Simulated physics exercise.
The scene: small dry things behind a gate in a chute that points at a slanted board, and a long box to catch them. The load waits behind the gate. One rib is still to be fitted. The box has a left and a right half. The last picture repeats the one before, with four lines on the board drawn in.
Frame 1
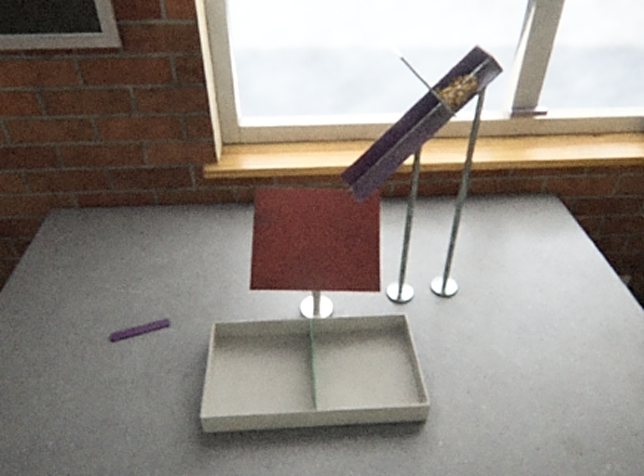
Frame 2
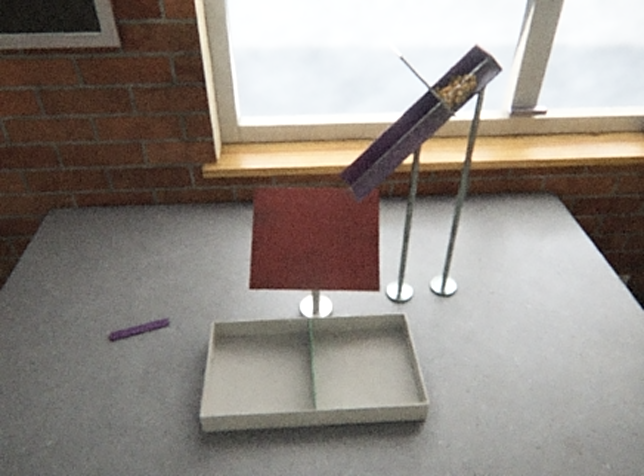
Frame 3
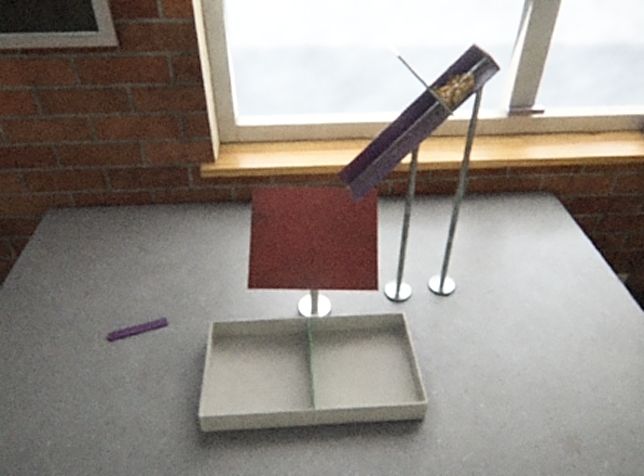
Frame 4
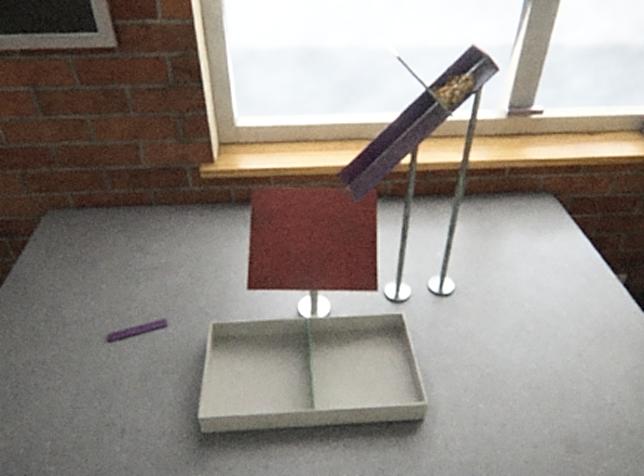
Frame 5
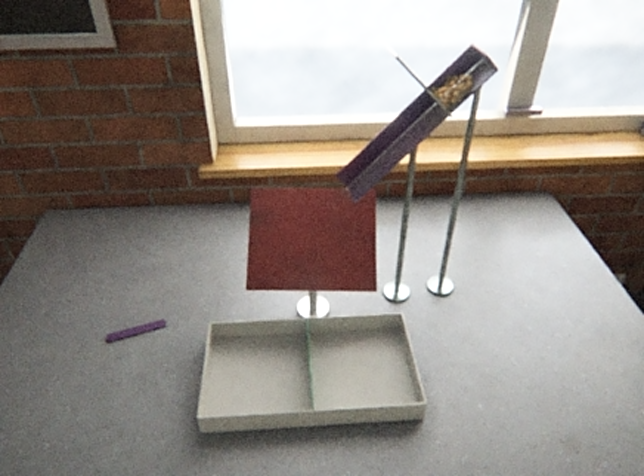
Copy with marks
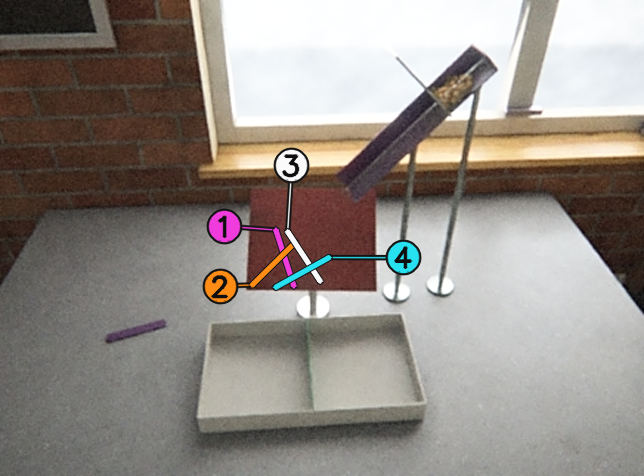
A gray table holds a divided box, red board and purple chute of chickpeas, all still.
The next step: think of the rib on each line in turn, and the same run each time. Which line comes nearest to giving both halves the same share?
Go for 1.
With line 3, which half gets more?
Right.
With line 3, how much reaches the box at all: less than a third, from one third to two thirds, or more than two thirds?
Line 3 gives more than two thirds.
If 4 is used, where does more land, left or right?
The left half.
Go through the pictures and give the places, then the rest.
The first picture shows load behind the gate (457, 89), dried chickpeas; lip of the chute (355, 195), sloping fairly steeply.
The second picture shows middle of the board (316, 238), tilted fairly steeply; middle of its low edge (314, 290); of its high edge (317, 188).
The third picture shows front corners of the box (199, 416) and (427, 403); front end of its middle wall (314, 409).
The fourth picture shows middle of the load (454, 89); lip (352, 194).
The fifth picture shows middle of the load (453, 89); lip (351, 194).
On the marked copy, line 1 from (275, 229) to (293, 286); line 2 from (295, 242) to (252, 284); line 3 from (287, 231) to (320, 281); line 4 from (329, 257) to (275, 287).
Choosing 1, of what is caught, roughly half in the left half, roughly half in the right.
Choosing 2, of what is caught, almost all in the left half, just a few in the right.
Choosing 3, of what is caught, about a tenth in the left half, almost all in the right.
Choosing 4, of what is caught, every piece in the left half, not one piece in the right.
